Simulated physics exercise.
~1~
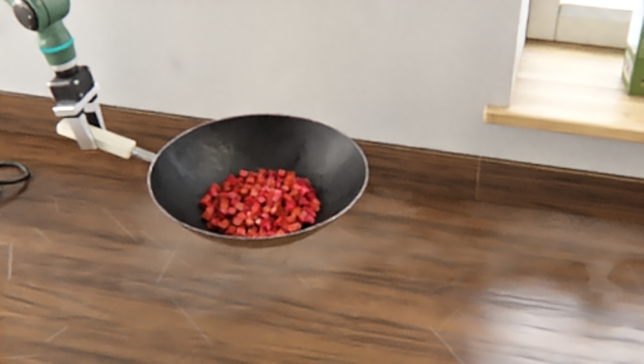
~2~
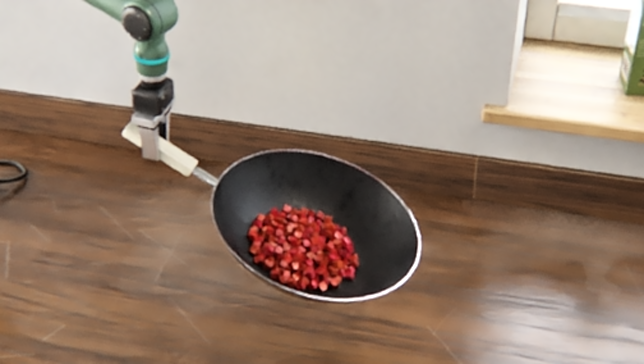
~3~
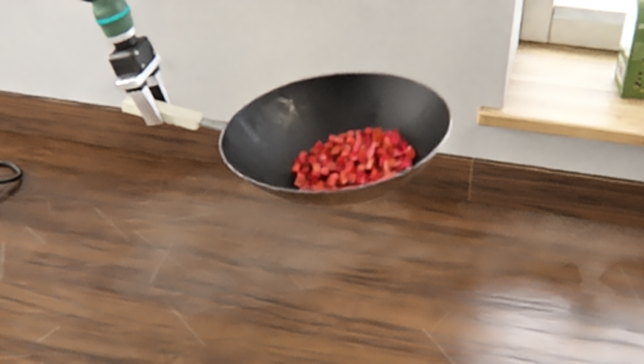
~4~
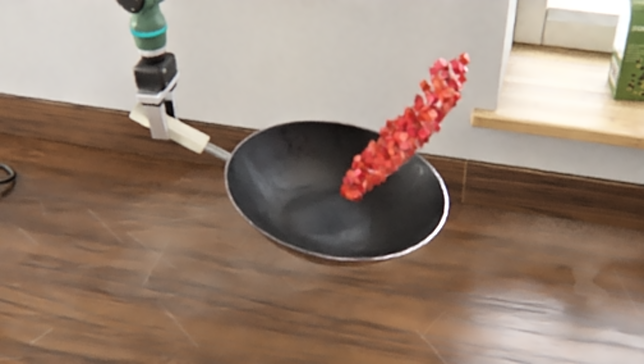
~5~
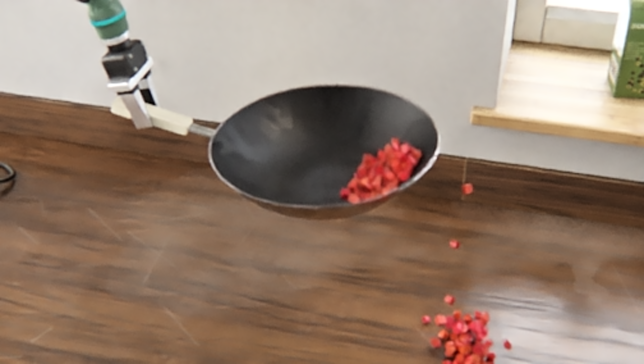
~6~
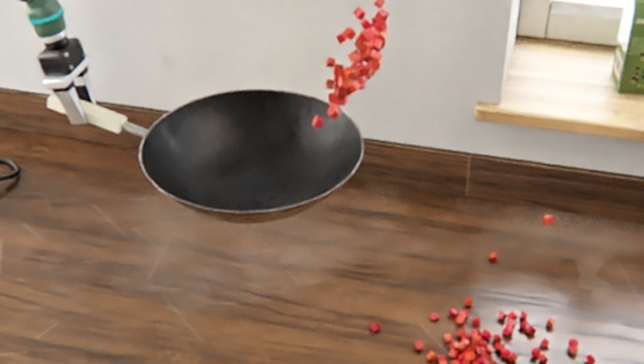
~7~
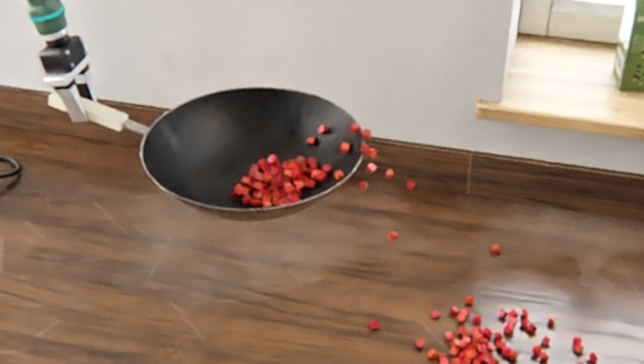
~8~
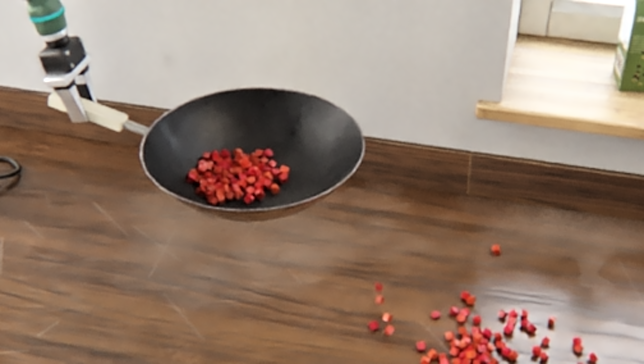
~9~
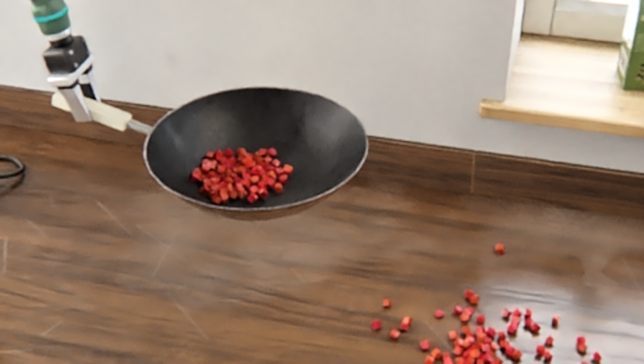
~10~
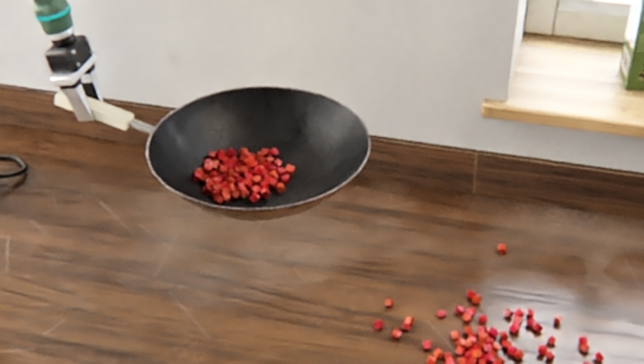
The clip shows a robot arm holding a black wok of red diced pieces, dipping and jerking it to toss them twice; many spill over the right side onto the wooden surface, while the rest land back in the wok, which ends upright and still.
